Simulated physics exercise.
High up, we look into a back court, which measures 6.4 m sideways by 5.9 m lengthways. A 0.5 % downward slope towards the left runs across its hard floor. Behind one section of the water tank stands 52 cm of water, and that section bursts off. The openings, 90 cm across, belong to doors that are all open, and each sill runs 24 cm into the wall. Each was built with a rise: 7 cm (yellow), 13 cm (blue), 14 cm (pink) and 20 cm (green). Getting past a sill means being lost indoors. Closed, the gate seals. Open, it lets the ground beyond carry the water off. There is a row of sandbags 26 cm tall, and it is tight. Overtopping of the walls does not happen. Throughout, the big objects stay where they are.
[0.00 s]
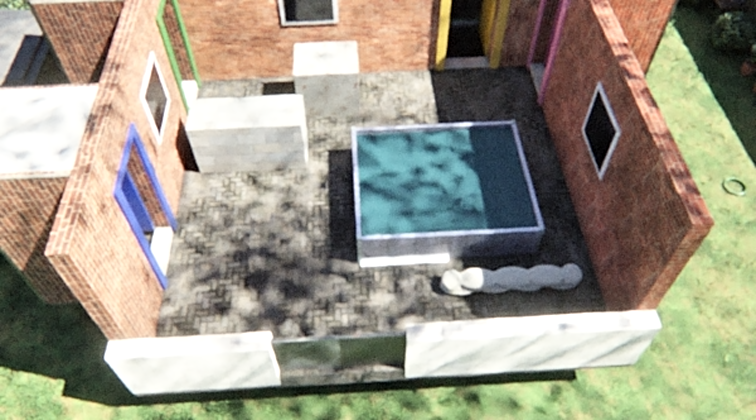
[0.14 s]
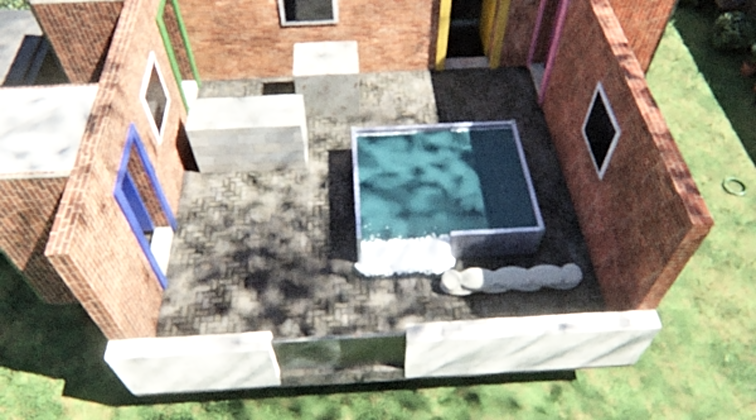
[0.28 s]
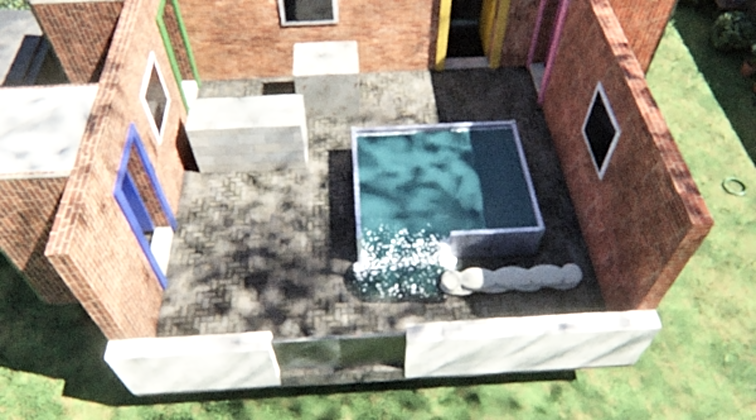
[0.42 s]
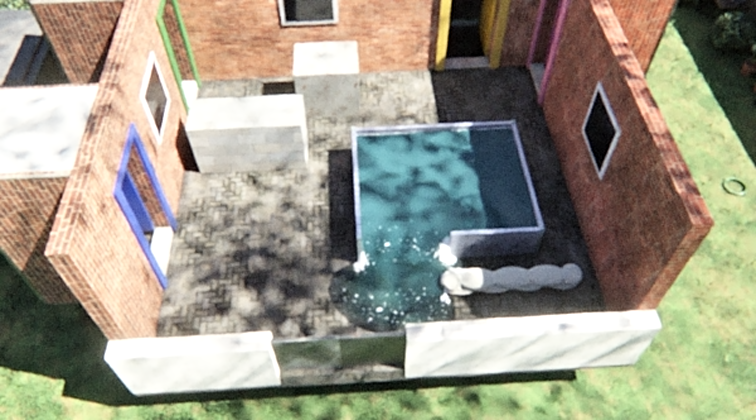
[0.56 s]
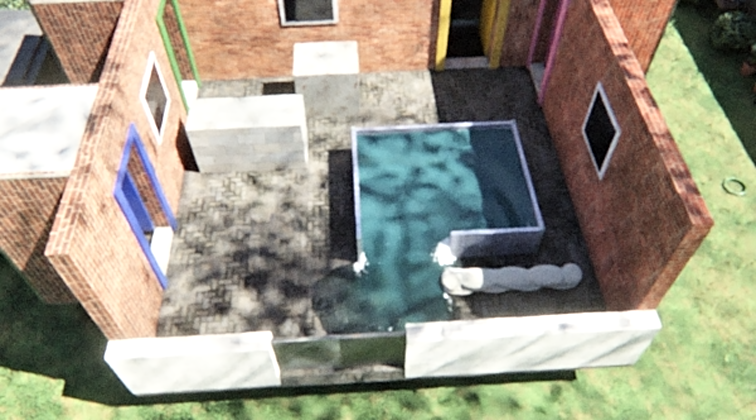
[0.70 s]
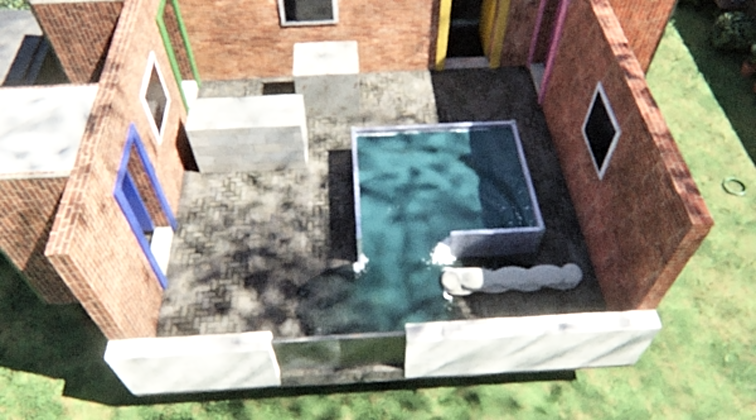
At the start, still water fills a raised tank in a brick-walled court with blue, green, yellow and pink doorways. Then part of the tank's near side gives way in white foam, and water pours through the gap and spreads across the paving, past the sandbags towards the low white front wall.
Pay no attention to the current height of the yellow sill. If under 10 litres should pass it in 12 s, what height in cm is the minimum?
The minimum is around 5.5 cm.
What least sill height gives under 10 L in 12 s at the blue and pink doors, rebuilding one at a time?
Some 13.5 cm for blue, some 6.0 cm for pink.
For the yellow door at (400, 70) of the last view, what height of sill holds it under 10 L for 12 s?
Close to 6.5 cm at the least.
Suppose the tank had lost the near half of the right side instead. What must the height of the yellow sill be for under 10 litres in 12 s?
Then it needs around 14.5 cm.
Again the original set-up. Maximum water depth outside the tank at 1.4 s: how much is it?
About 40 cm at most.
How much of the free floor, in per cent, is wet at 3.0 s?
Approximately 35 %.
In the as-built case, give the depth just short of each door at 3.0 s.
Depths in cm: Yellow 0, blue 16, pink 0, green 0.
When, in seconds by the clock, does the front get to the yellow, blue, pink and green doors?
Reading them off: Yellow 5.0 s, then blue 2.4 s, then pink 4.5 s, then green 3.8 s.
After 1.4 s water covers 20 % of the floor, deepest (40 cm) near (402, 341); it has not reached the yellow door.
After 3.0 s water covers 35 % of the floor, deepest (34 cm) near (164, 367); it has not reached the yellow door.
After 12.0 s water covers 95 % of the floor, deepest (16 cm) near (199, 85); 6 cm at the yellow door, 3 litres in over its 7 cm sill.
At the yellow door as built, the water arrived by 5.2 s and peaked near 7 cm at 7.6 s.
With a sill of 5 cm, 16 litres would have come in within the 12 s; with 6.5 cm, 5 litres. So under 10 litres takes about 5.5 cm.
